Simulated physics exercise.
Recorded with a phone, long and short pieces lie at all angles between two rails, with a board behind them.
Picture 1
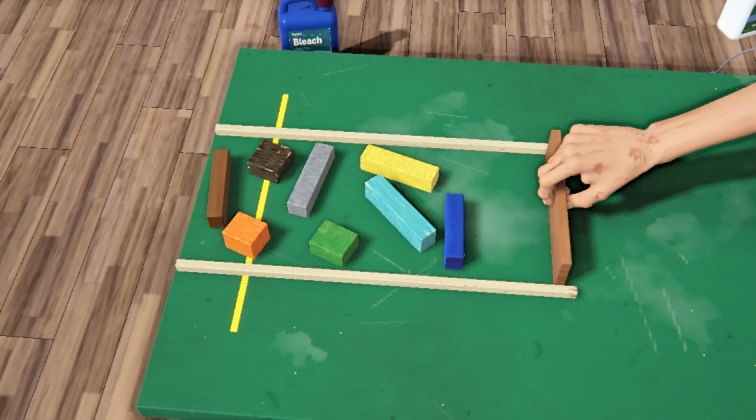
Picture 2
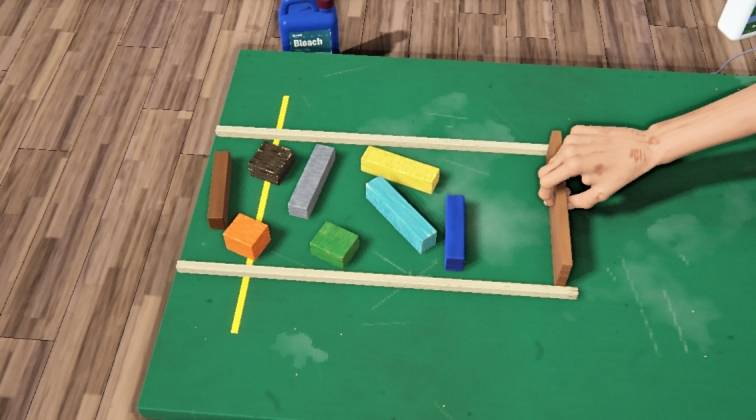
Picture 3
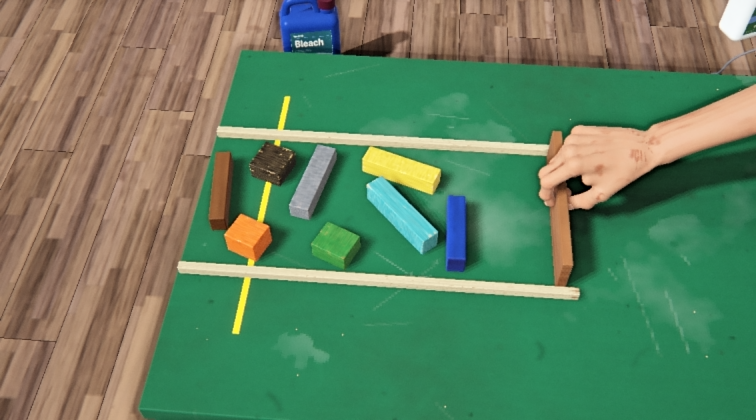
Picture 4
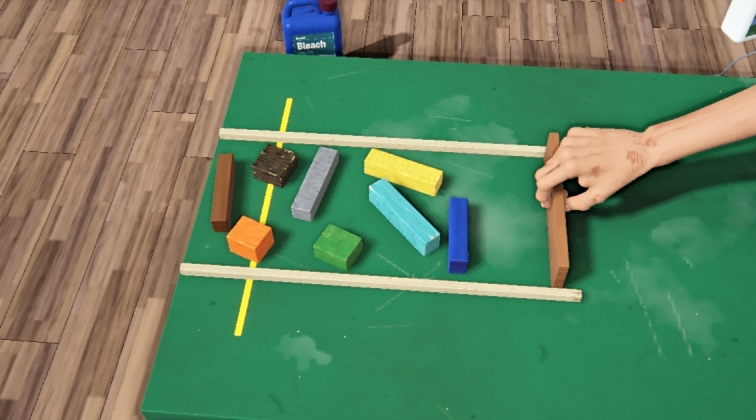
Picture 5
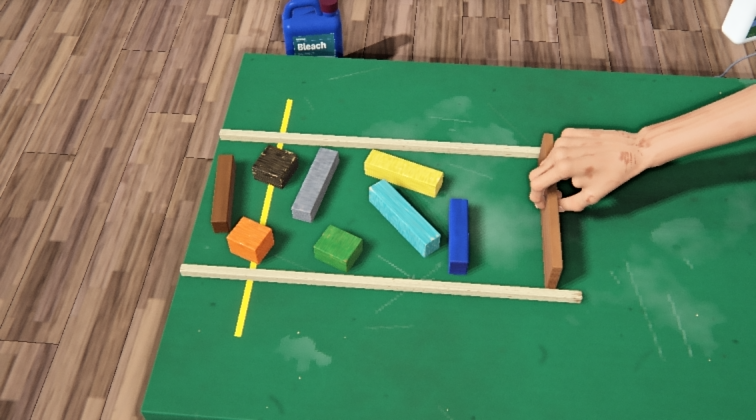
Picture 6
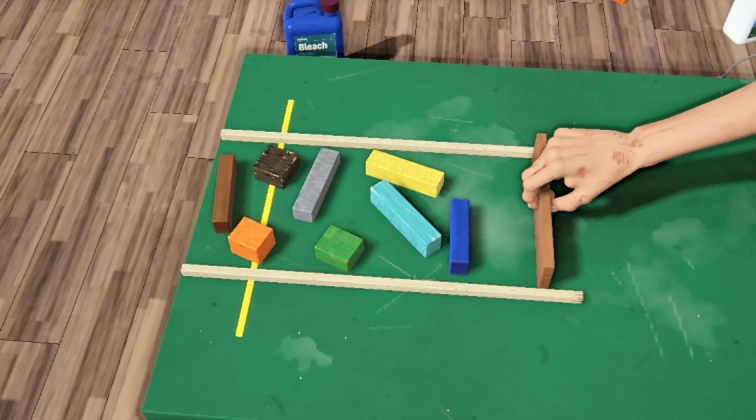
On a green tabletop, a hand held a wooden board upright behind scattered coloured blocks and bars between two pale rails, then slid it slightly left, while the pieces stayed put around a yellow line.
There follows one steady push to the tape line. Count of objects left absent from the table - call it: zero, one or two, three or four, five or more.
My call is three or four.
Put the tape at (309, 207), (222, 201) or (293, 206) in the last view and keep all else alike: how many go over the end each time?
You'd get 1, then 7, then 2.
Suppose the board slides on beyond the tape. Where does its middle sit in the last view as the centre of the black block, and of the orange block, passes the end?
Points: About (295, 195) and about (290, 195).
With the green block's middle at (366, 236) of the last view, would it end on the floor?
It stays put.
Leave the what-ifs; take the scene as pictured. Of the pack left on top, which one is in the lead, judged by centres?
Result: The grey bar.
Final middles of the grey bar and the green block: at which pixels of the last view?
The grey bar stops around (208, 177); the green block around (199, 248).
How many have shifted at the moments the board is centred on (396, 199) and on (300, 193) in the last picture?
Moved so far: 5, later 8.
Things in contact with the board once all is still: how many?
Count recorded: 2.
Soon after, none off yet; brown stick at rest near (225, 193); orange block at rest near (252, 241); black block at rest near (277, 167).
After that, none off yet; brown stick at rest near (223, 193); orange block moving near (248, 240); black block displaced about its own width near (250, 175).
In the end, the number that fall off is three or four; gone, black block, orange block and brown stick.
